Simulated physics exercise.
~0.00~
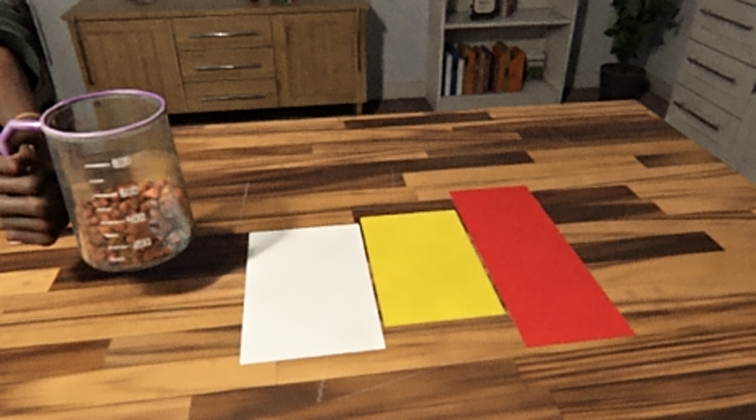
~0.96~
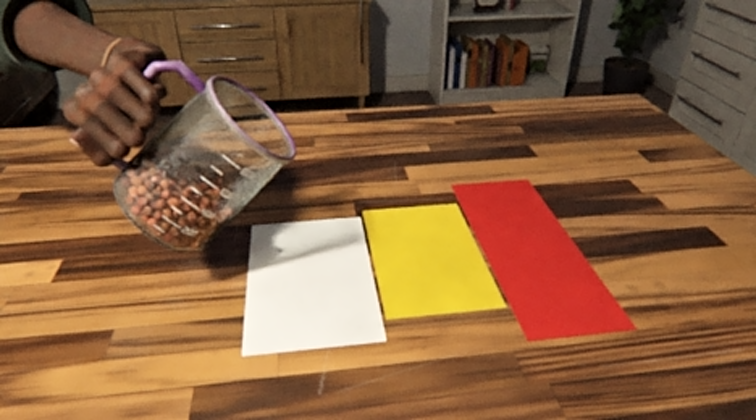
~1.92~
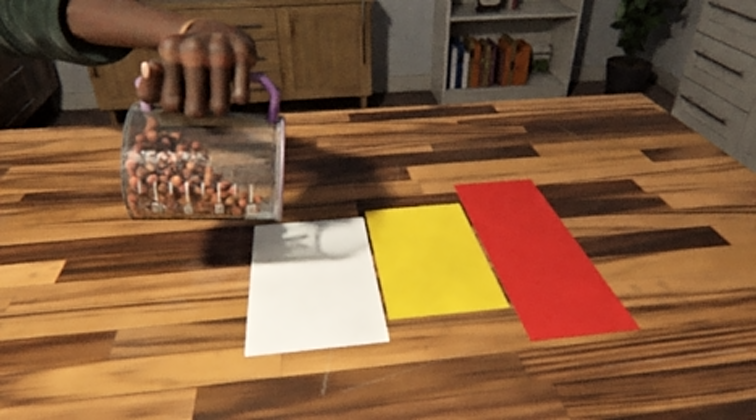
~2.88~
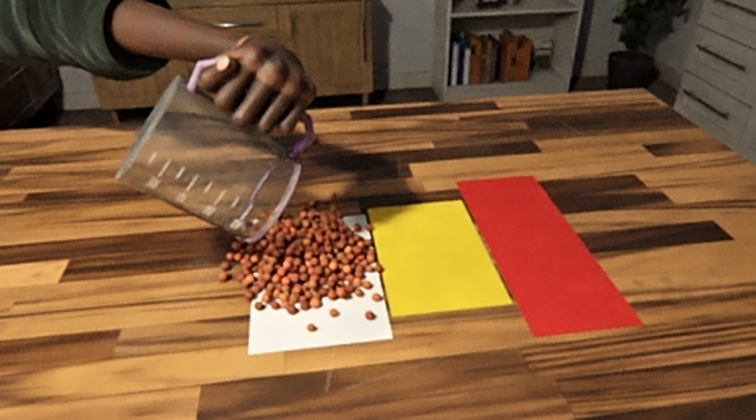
A hand lifted a clear jug of reddish-brown pellets and tipped it over the white mat, left of the yellow and red ones on a wooden table, until they poured into a heap covering most of it, with some spilling onto the wood.
